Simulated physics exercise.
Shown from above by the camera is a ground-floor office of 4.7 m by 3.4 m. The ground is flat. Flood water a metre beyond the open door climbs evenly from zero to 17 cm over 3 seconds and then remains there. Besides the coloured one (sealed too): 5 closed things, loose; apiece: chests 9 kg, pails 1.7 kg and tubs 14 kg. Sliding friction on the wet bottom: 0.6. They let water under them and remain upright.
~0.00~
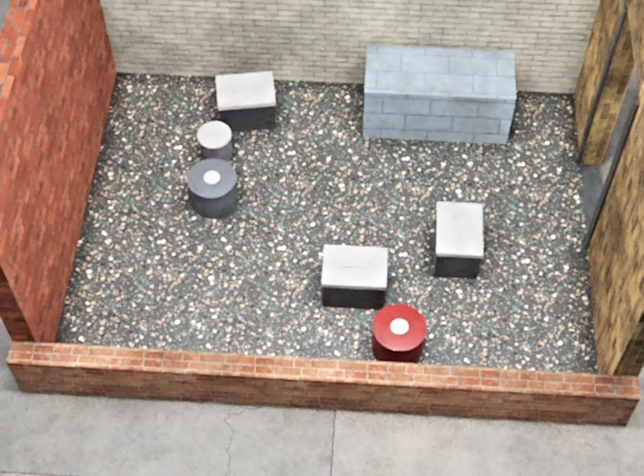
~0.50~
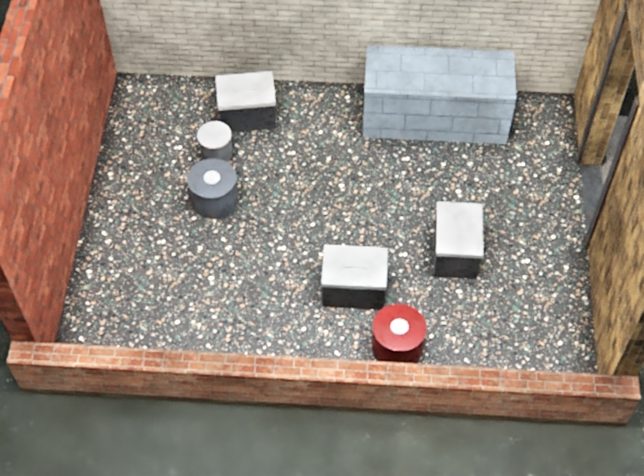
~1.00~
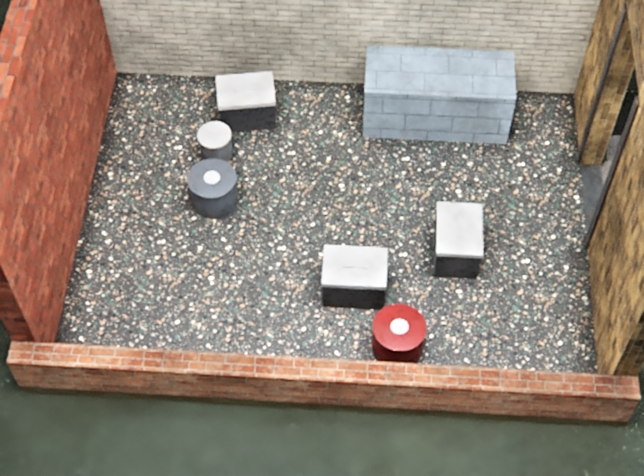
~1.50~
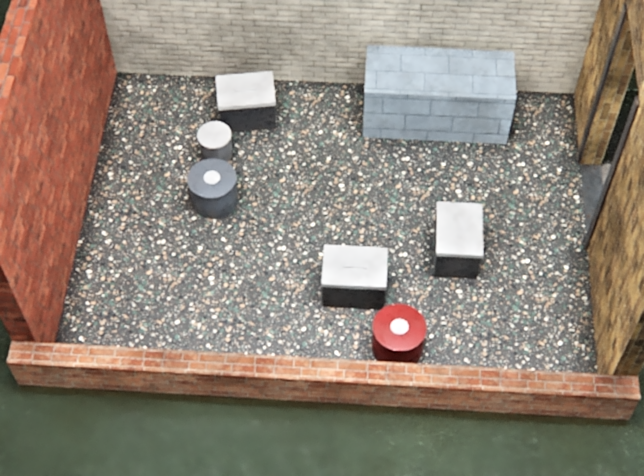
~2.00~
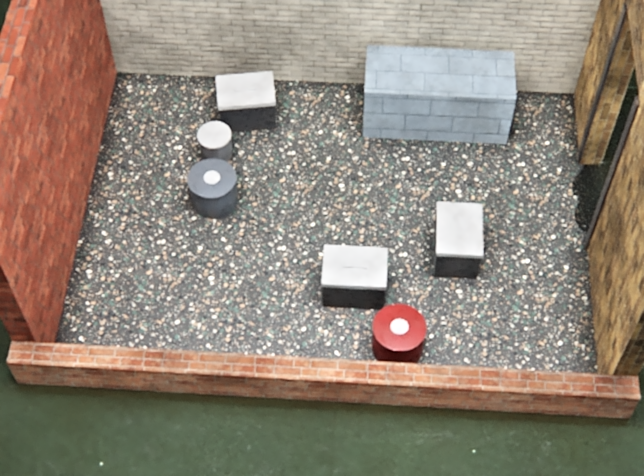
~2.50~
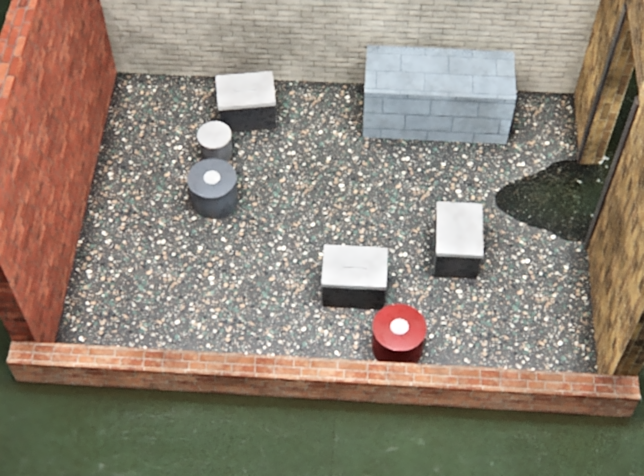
Walled gravel-floored room with blocks and tubs staying still as dark water covers the ground outside, then enters through the right-hand opening.
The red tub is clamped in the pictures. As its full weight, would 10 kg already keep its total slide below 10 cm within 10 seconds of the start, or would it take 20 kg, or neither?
Most likely it will manage with the lighter mass.
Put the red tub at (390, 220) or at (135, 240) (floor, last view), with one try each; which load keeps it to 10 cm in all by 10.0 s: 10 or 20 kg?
The first time the greater option is needed; the second time the lesser option suffices.
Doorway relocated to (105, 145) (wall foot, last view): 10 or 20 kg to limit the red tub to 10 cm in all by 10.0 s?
With that change, the lighter one suffices.
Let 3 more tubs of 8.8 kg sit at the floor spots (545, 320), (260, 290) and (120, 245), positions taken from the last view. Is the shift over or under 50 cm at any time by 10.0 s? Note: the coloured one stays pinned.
In turn: Within it, within it, within it.
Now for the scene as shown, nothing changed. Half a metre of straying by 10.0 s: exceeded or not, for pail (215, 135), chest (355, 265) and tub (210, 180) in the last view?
In that order: Beyond, below, below.
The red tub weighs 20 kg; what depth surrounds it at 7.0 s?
3 cm, roughly.
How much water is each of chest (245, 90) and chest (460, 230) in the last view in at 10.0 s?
I'd put it at 5 cm and 5 cm respectively.
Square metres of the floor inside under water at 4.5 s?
Wet area: Approx. 6.5 m2.
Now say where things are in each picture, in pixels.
The first frame shows the red tub at (400, 327), on the bottom; 0.0 m2 under water; 0 of 6 have shifted.
The second frame shows the red tub at (400, 327) rests on the ground; 0.0 m2 under water; 0 of 6 have shifted.
The third frame shows the red tub at (400, 327) rests on the ground; 0.0 m2 under water; 0 of 6 have shifted.
The fourth frame shows the red tub at (400, 327) rests on the ground; water covers 0.0 m2; 0 of 6 have shifted.
The fifth frame shows the red tub at (400, 327) rests on the ground; 0.0 m2 under water; 0 of 6 have shifted.
The sixth frame shows the red tub at (400, 327), on the bottom; water covers 0.5 m2; 0 of 6 have shifted.
After 3.5 s the red tub would be 0 cm from its start with 10 kg and 0 cm from its start with 20 kg; 0 cm of water round it then.
After 4.5 s the red tub would be 0 cm from its start with 10 kg and 0 cm from its start with 20 kg; 0 cm of water round it then.
After 7.0 s the red tub would be 0 cm from its start with 10 kg and 0 cm from its start with 20 kg; 3 cm of water round it then.
After 10.0 s the red tub would be 0 cm from its start with 10 kg and 0 cm from its start with 20 kg; 4 cm of water round it then.
